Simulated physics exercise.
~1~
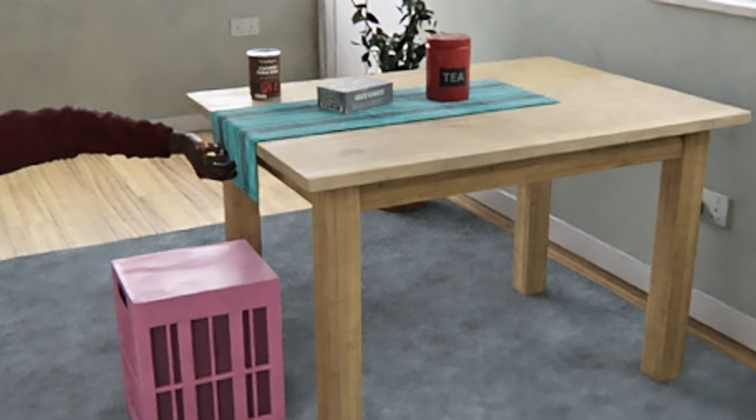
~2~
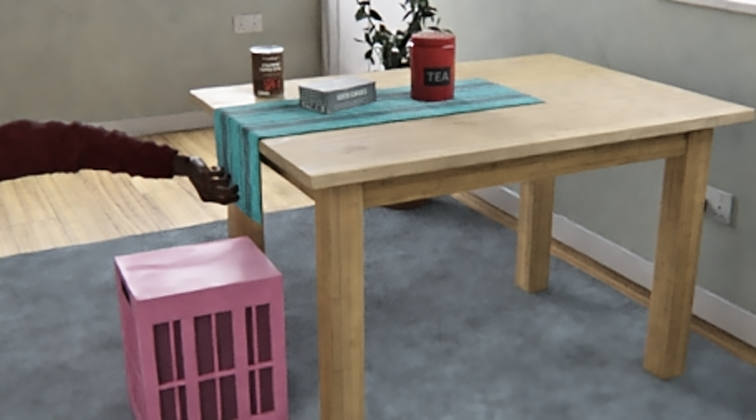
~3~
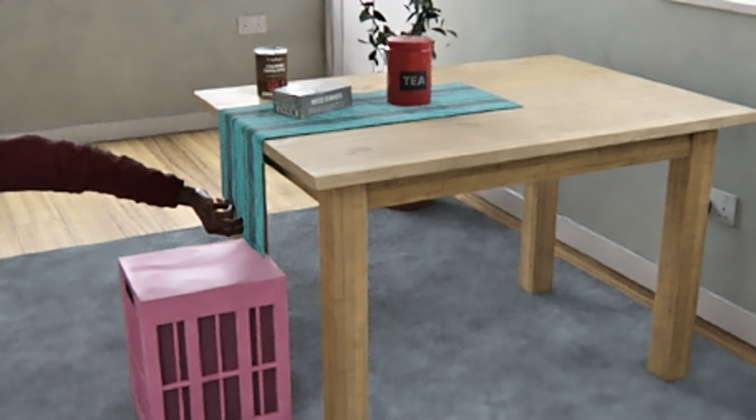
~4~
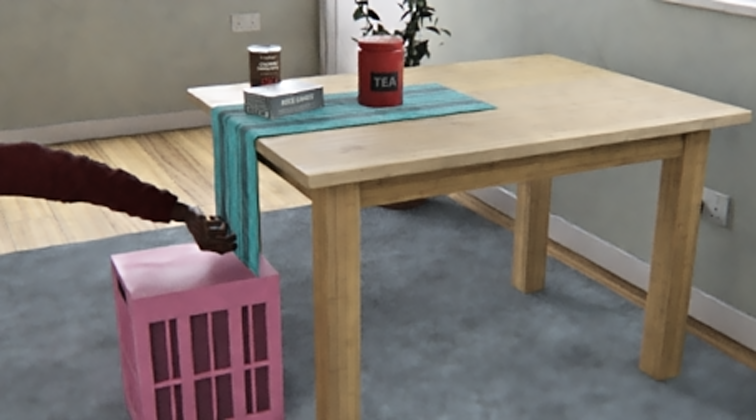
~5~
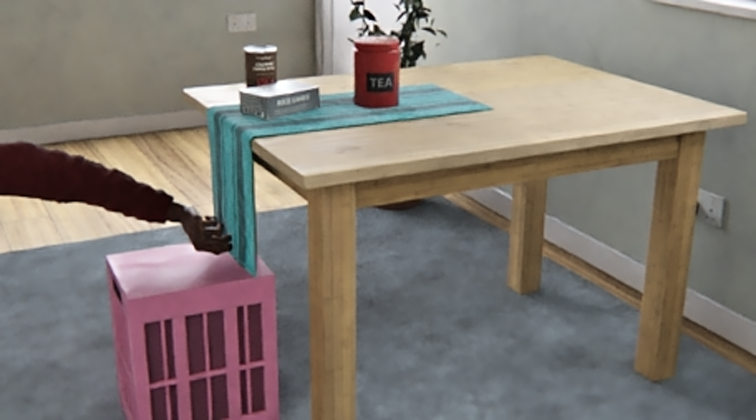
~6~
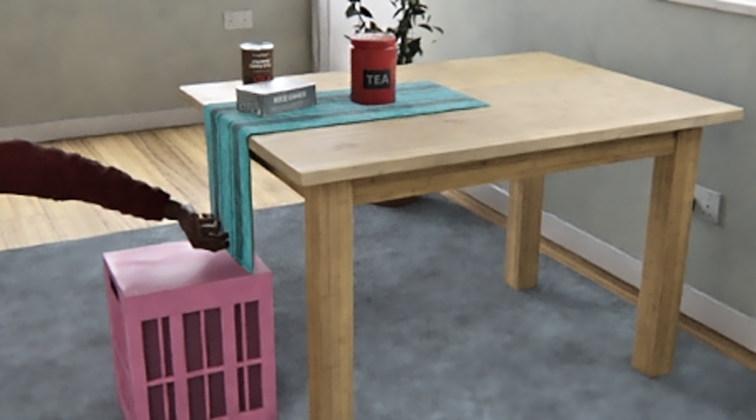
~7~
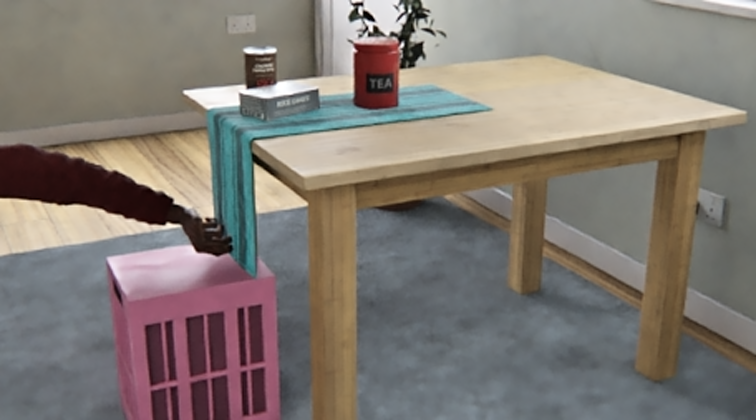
The clip shows a hand pulling the hanging end of a turquoise tea towel down from a wooden table, carrying a grey packet and red canister left while a brown tin stays put, until the hem reaches a pink crate and everything rests, all three items still on the table.
